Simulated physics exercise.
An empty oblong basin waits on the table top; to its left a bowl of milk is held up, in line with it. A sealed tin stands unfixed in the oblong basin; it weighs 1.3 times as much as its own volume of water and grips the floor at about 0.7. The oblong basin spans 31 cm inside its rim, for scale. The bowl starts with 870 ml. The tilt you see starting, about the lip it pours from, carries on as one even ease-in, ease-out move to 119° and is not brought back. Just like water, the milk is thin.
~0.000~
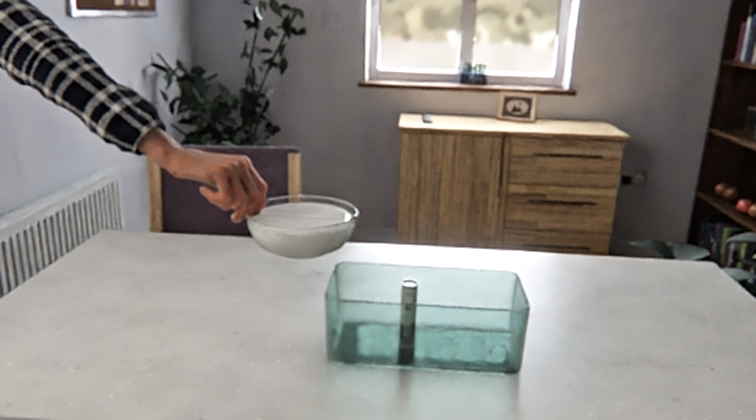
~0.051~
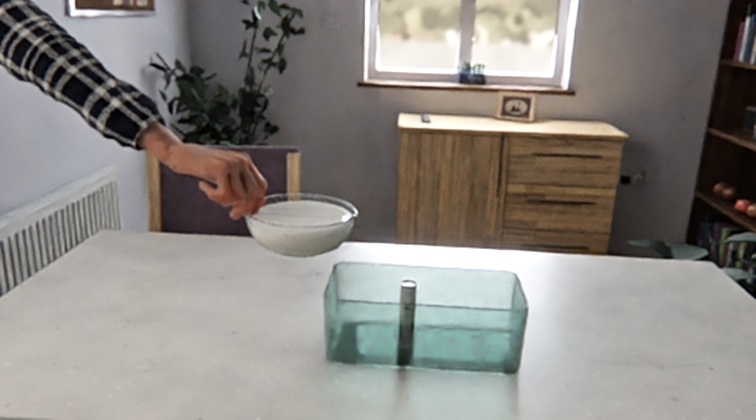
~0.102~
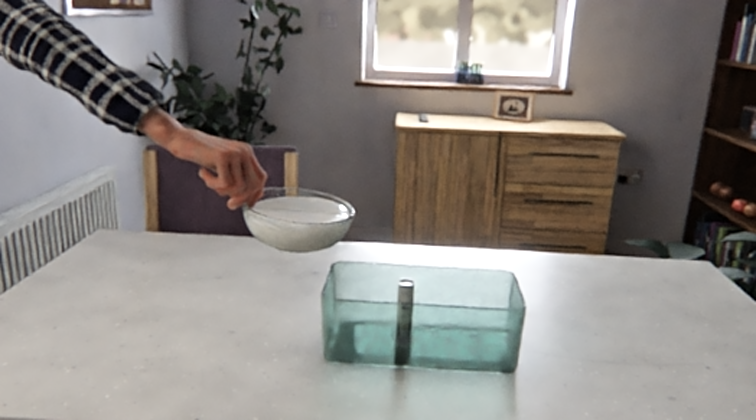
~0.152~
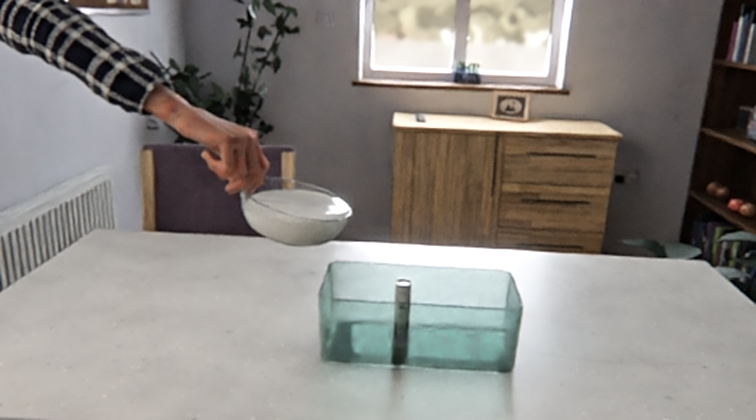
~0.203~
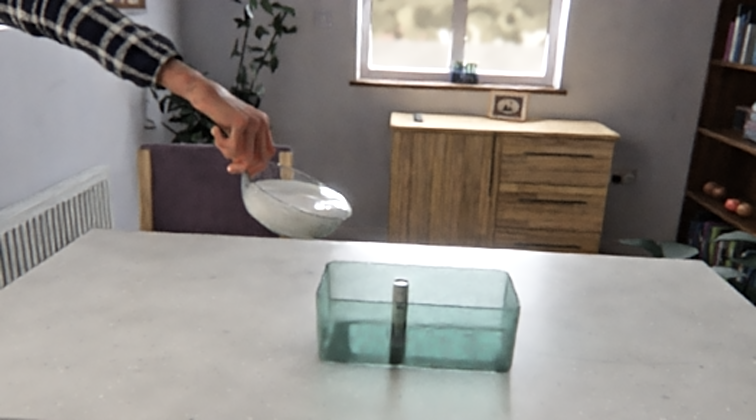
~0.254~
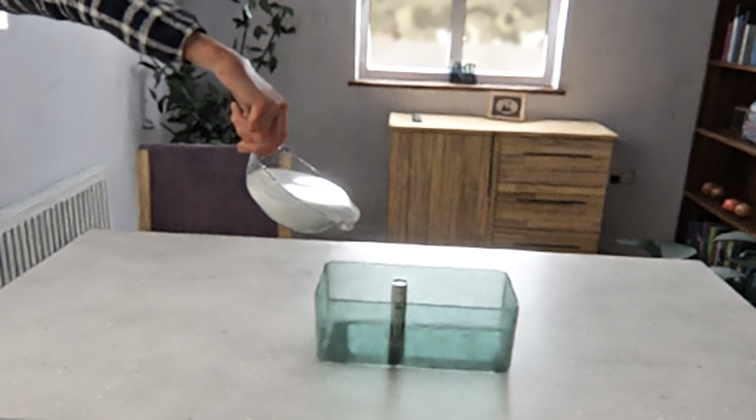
The footage shows a hand holding a clear bowl of milk above a table, left of a greenish oblong basin containing an upright cylinder; the hand tilts the bowl rightward, and some milk slips over its lower lip.
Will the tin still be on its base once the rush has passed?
Here's my call: It does not tip.
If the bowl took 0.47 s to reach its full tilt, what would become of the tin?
Then the tin does not tip.
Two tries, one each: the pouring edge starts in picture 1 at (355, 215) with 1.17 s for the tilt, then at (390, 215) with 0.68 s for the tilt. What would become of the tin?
First it stays up; then it falls.
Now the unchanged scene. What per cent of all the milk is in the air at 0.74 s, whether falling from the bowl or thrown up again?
14 per cent, roughly.
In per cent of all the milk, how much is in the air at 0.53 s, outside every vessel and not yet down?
Around 64 in a hundred.
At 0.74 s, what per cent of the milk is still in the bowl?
Around 0 in a hundred.
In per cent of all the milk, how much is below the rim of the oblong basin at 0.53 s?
At that time the basin holds about 30 per cent of the liquid.
After 0.53 s the tilt is 106° and 6 per cent is still to pour; the tin stands where it began.
After 0.74 s the tilt is 119° and 0 per cent is still to pour; the tin stands where it began.
After 0.95 s the tilt is 119° and 0 per cent is still to pour; the tin stands where it began.
After 1.18 s the tilt is 119° and 0 per cent is still to pour; the tin stands where it began.
In the end the tin stands where it began.
